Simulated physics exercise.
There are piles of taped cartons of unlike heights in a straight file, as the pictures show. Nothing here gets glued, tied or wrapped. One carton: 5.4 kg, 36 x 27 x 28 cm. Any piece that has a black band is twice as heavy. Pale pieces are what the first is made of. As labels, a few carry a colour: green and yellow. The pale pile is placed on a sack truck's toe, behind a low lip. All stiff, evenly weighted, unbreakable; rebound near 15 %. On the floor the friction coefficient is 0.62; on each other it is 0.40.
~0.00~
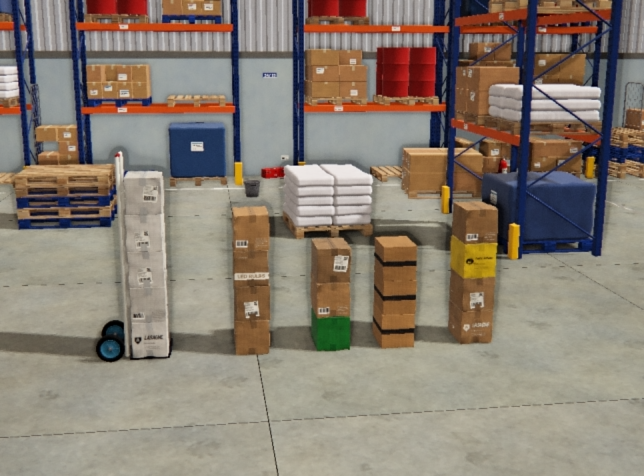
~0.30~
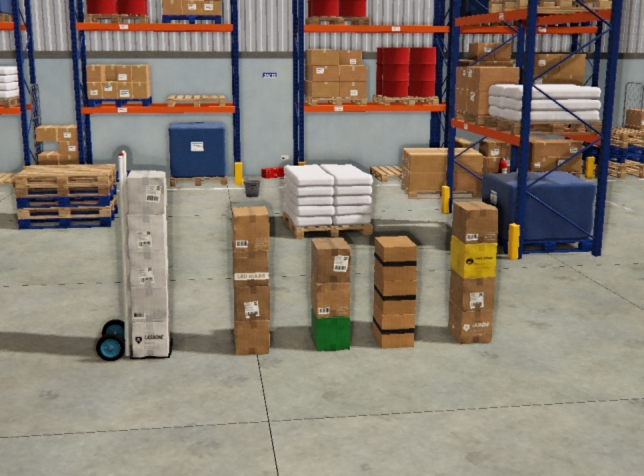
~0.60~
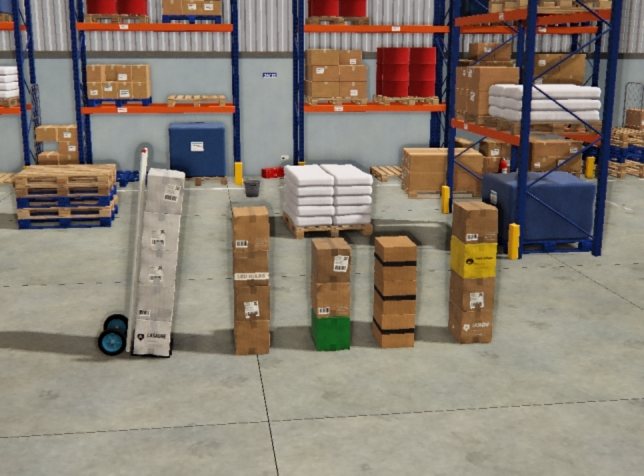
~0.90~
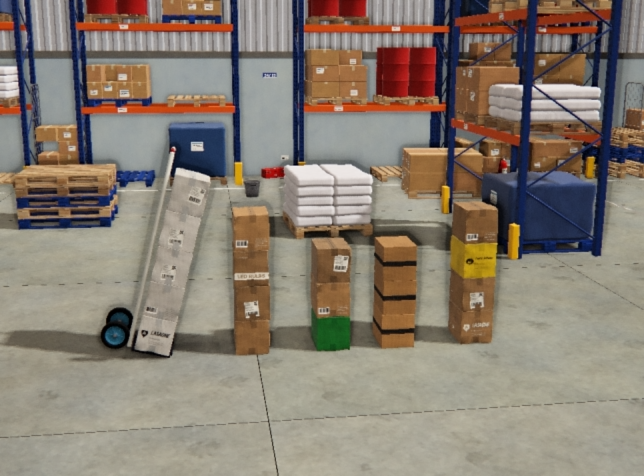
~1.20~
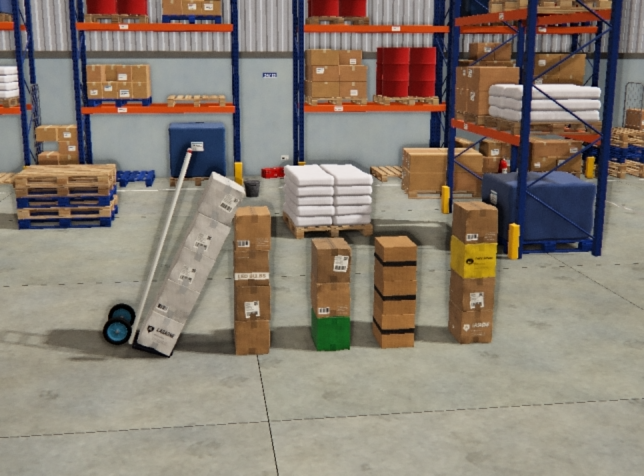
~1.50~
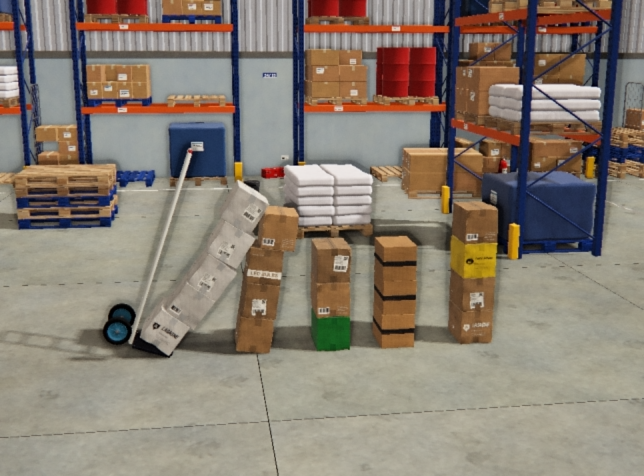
White carton stack on a hand truck tilting right in a warehouse, then leaning into the neighbouring brown stack, which tilts slightly.
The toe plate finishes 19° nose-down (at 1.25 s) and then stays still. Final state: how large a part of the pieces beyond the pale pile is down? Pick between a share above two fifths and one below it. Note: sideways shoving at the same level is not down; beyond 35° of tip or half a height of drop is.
A share above two fifths.
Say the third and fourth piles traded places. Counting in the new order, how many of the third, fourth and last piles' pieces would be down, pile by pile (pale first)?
Pile by pile, you'd see third at 3, fourth at 3 and last at 4 down.
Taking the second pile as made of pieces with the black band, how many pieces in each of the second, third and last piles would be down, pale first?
Down by pile: Second 4, third 1, last 4.
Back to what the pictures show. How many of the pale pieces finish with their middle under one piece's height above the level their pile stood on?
The number you get is 2.
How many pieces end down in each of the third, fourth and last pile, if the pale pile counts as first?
For the third pile 2, for the fourth pile 3, for the last pile 4.
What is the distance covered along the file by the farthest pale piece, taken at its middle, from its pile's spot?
Roughly 130 centimetres.
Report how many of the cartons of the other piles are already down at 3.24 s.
Count by then: 13.
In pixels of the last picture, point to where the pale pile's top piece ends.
Look for the top piece around pixel (318, 274).
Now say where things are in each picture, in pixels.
In the first frame (we follow the side turned to the camera), truck frame (119, 198) 0° forward; yellow carton (480, 261); green carton (334, 334); no other piece has moved.
Truck frame (122, 198) 1° forward; yellow carton (480, 261), in the second frame.
Truck frame (140, 194) 7° forward, top of the pale pile leaning 7°; yellow carton (480, 261); no other piece has moved, in the third frame.
Truck frame (163, 192) 14° forward, top of the pale pile leaning 15°; yellow carton (480, 261); no other piece has moved, in the fourth frame.
Truck frame (177, 192) 19° forward, top of the pale pile leaning 27°; yellow carton (480, 261); no other piece has moved, in the fifth frame.
Truck frame (177, 192) 19° forward, top of the pale pile leaning 33°; yellow carton (480, 261); green carton (334, 334); steepest lean 8°, the carton at (280, 233); 4 stirred so far, in the sixth frame.
Around 1.72 s, 5 of the pale pile down; none of the 14 other cartons down, 5 disturbed.
Around 1.98 s, 5 of the pale pile down; 2 of the 14 other cartons down; green carton tipped 16°.
Around 2.62 s, 5 of the pale pile down; 5 of the 14 other cartons down; green carton tipped 33°; yellow carton tipped 5°.
Around 3.24 s, 5 of the pale pile down; 13 of the 14 other cartons down; yellow carton tipped 66°, 42 cm lower; green carton tipped 33°.
Finally (4.1 s), 5 of the pale pile down; 13 of the 14 other cartons down; yellow carton on its side; green carton tipped 33°. That is 93 per cent. Seen by the last camera, middles, yellow carton near (573, 317), green carton near (343, 321).
